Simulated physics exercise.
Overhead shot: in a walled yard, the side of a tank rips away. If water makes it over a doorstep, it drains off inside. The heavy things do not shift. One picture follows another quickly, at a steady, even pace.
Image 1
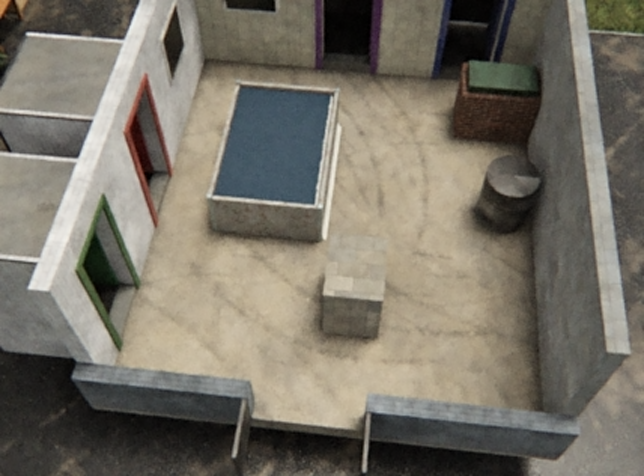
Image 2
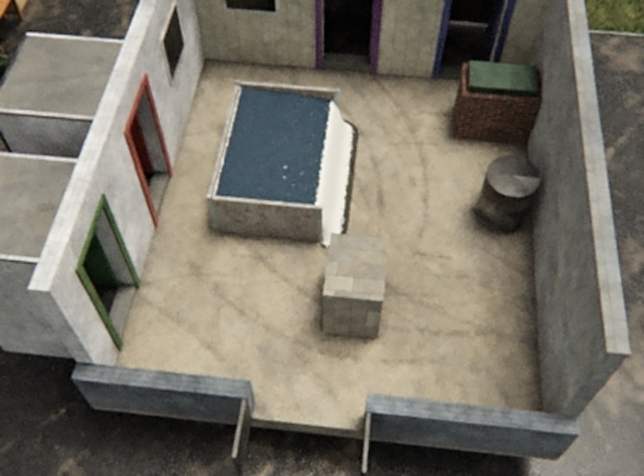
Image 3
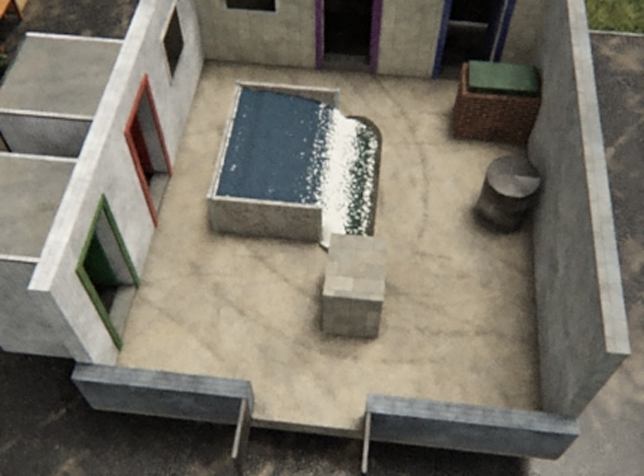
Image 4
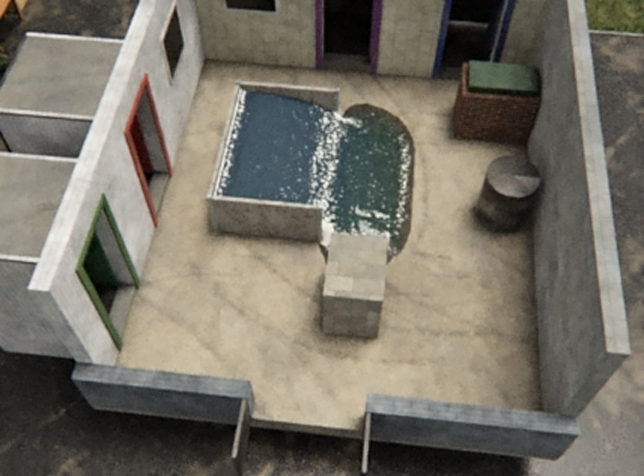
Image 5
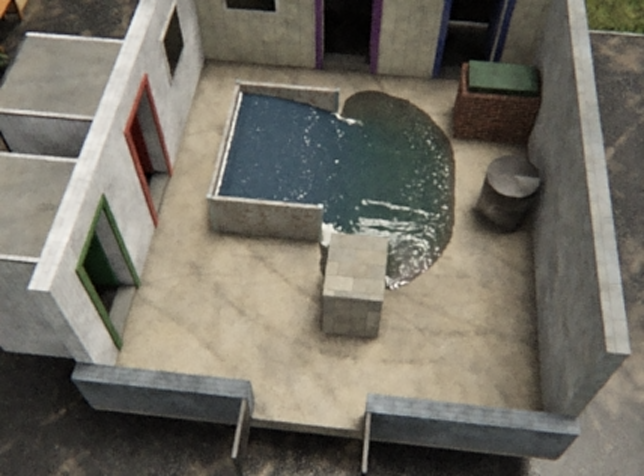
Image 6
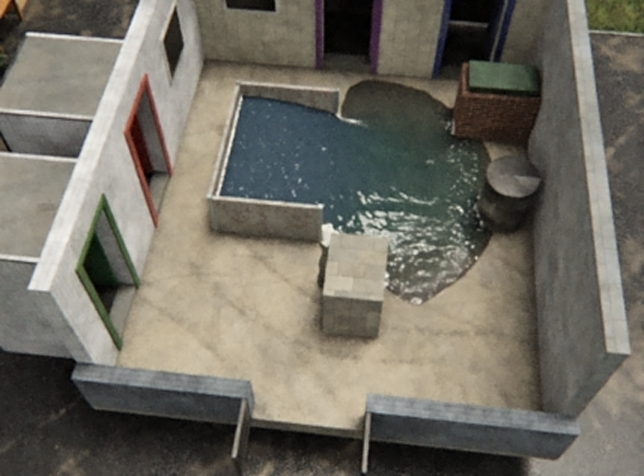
Water burst out through the right side of a tank in a walled yard, foaming white at first, then spread in a dark, rounded sheet past a stone block to the brick box and round barrel.
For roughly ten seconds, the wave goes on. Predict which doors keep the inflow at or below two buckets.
Prediction: The green door stays at or below, the blue door goes above, the purple door stays at or below, the red door stays at or below.
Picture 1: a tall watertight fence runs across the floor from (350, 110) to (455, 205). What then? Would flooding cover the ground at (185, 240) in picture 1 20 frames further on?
Looks like that place is unwetted.
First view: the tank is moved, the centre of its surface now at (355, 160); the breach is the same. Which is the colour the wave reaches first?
The one in blue, I reckon.
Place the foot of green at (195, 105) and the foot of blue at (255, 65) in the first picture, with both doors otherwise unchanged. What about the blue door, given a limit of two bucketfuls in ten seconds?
Blue does not overflow.
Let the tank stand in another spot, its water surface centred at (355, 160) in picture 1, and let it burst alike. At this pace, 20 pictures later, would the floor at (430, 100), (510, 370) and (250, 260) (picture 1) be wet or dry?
Hit, hit, spared.
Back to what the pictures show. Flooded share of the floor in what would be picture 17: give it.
Roughly 45 percent, I reckon.
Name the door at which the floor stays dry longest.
I'd go with the door marked red.
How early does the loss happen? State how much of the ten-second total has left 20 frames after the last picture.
By then, close to 35 % of it.
A moment on, water covers 40 % of the floor; the green door not reached, the blue door under two buckets in, the purple door wet at the sill, nothing in, the red door not reached.
Next, water covers 45 % of the floor; the green door not reached, the blue door over two buckets in, the purple door wet at the sill, nothing in, the red door not reached.
Then, water covers 60 % of the floor; the green door not reached, the blue door far over two buckets in, the purple door wet at the sill, nothing in, the red door not reached.
Later, water covers 95 % of the floor; the green door under two buckets in, the blue door far over two buckets in, the purple door wet at the sill, nothing in, the red door wet at the sill, nothing in.
In the end, water covers 100 % of the floor; the green door under two buckets in, the blue door far over two buckets in, the purple door wet at the sill, nothing in, the red door wet at the sill, nothing in.
